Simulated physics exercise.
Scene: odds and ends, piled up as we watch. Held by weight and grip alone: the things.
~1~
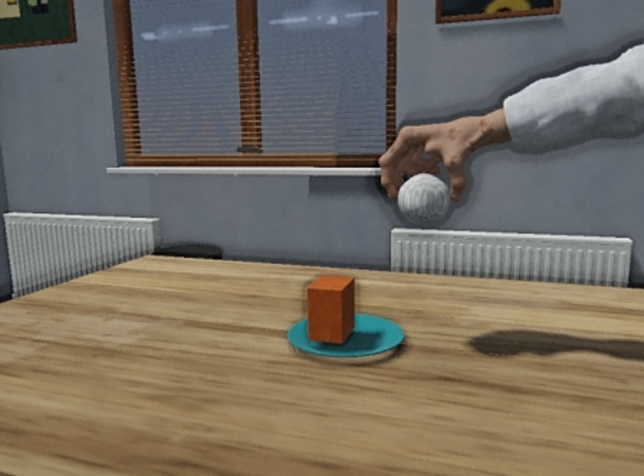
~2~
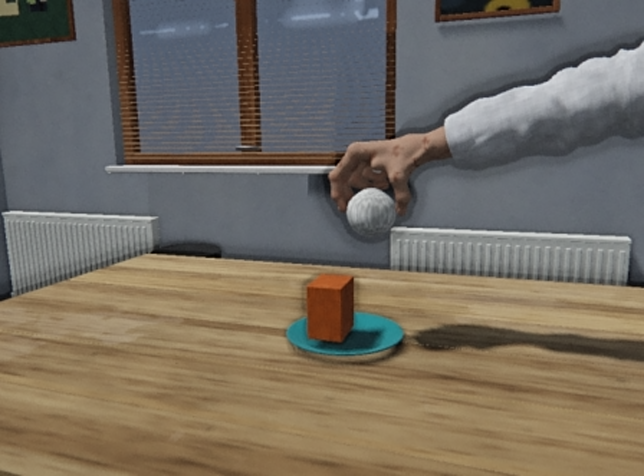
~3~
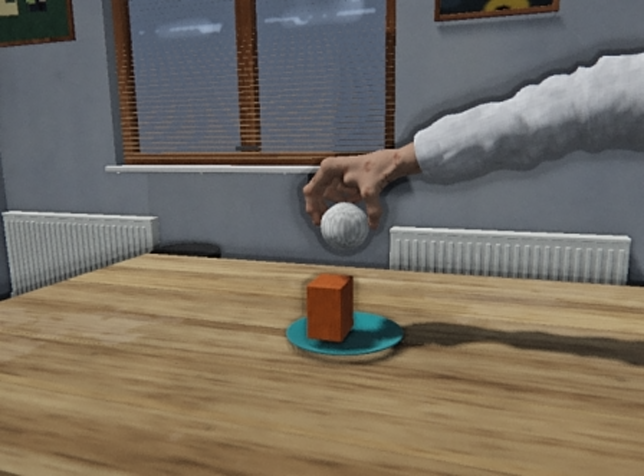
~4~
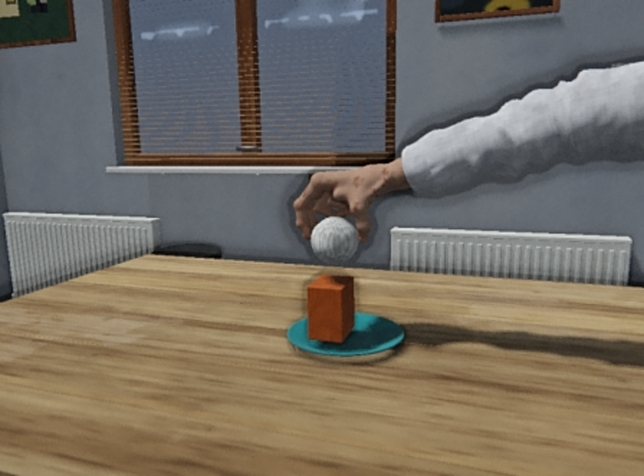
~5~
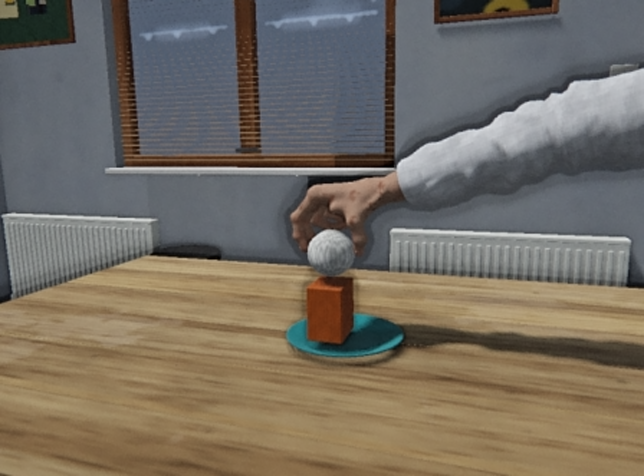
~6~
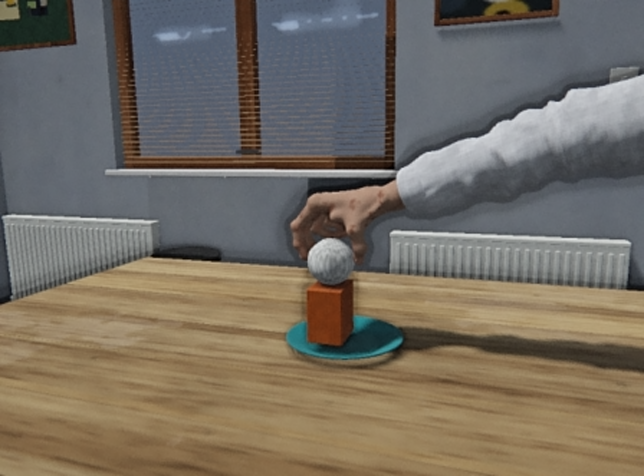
A round white object, gripped by a hand reaching in from the right, moves left and downward over a wooden table toward an orange block on a turquoise plate. It lowers above the block, then comes to rest on top of it, with the fingers still around it.
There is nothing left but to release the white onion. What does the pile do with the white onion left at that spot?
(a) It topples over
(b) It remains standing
It remains standing (b).
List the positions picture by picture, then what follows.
In the first frame, coming down; white onion (424, 199); turquoise plate (346, 338).
In the second frame, coming down; white onion (371, 212); turquoise plate (345, 336).
In the third frame, coming down; white onion (345, 226); turquoise plate (345, 336).
In the fourth frame, coming down; white onion (335, 240); turquoise plate (345, 337).
In the fifth frame, coming down; white onion (331, 253); turquoise plate (345, 338).
In the sixth frame, set down, still held; white onion (331, 261); turquoise plate (345, 340).
Then, 0.50 s on from there, no change.
Then, 1.30 s on from there, white onion resting near (331, 262).
In the end, all 3 unmoved. At the end, from the last picture's camera, white onion near (331, 262). The pile keeps its balance.
